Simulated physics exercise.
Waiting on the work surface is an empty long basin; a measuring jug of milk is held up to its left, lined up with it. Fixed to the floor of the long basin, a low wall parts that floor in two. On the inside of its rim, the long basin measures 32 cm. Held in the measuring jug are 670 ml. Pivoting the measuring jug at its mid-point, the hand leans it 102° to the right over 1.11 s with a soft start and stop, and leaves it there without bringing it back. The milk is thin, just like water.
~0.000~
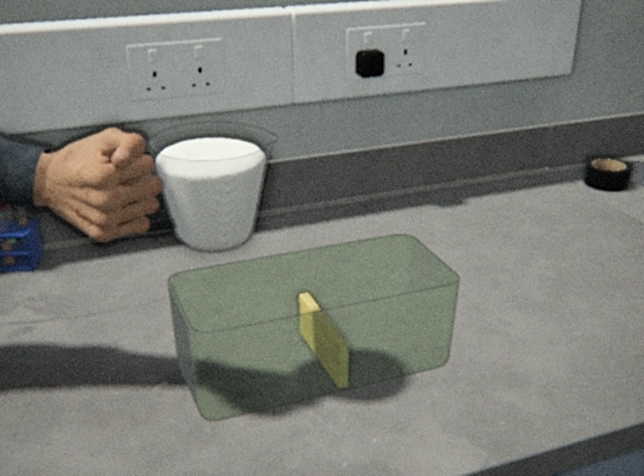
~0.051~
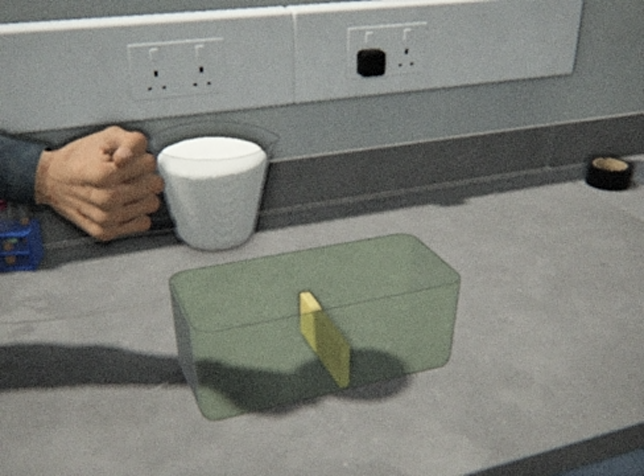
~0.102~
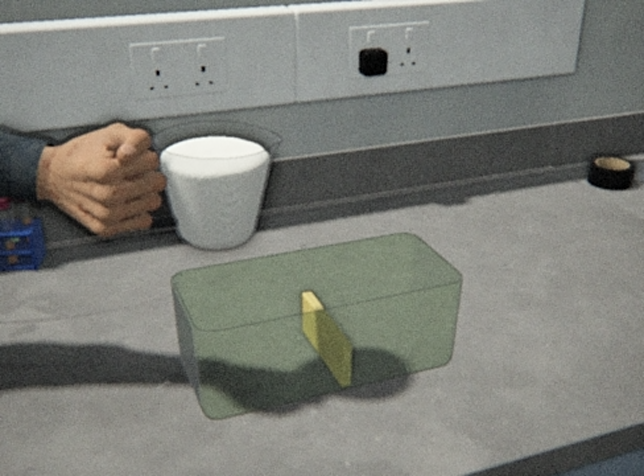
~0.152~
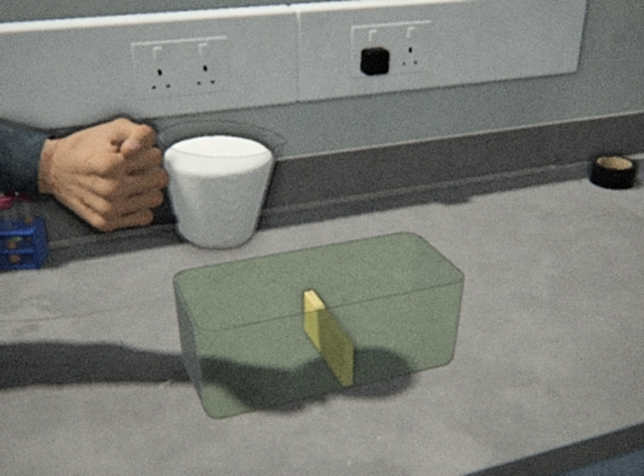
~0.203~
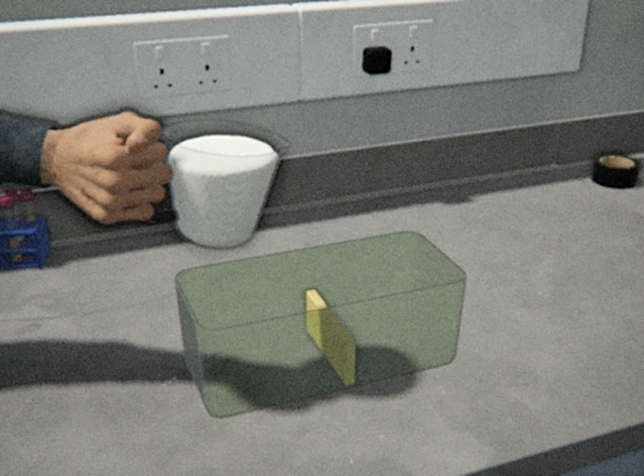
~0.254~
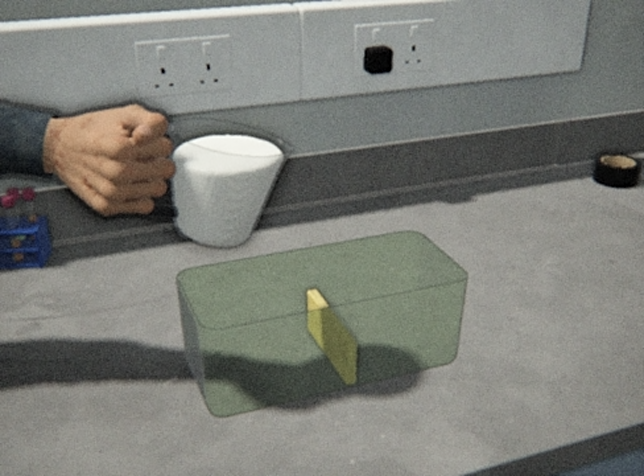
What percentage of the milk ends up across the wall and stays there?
About 64 per cent.
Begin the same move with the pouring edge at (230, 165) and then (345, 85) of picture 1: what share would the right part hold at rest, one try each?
The first try gives around 0 percent, the second around 85 percent.
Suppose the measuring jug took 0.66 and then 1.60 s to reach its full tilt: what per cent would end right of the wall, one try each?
Some 45 and 70 per cent, in that order.
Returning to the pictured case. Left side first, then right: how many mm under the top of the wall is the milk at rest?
Some 48 mm on the left and 36 mm on the right.
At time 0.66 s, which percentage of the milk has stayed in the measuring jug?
Roughly 68 %.
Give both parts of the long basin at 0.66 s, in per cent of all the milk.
Left side near 0, right side near 10.
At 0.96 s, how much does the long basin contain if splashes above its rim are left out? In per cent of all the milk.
Roughly 72 percent of it.
Then, 0.66 s in, the tilt is 66° and 68 per cent is still to pour, 0 is left of the wall and 10 right of it.
Then, 0.96 s in, the tilt is 97° and 14 per cent is still to pour, 14 is left of the wall and 58 right of it.
Then, 1.27 s in, the tilt is 102° and 0 per cent is still to pour, 35 is left of the wall and 64 right of it.
Then, 1.61 s in, the tilt is 102° and 0 per cent is still to pour, 36 is left of the wall and 64 right of it.
Finally, 36 per cent lies left of the wall, 64 right of it and 0 outside.
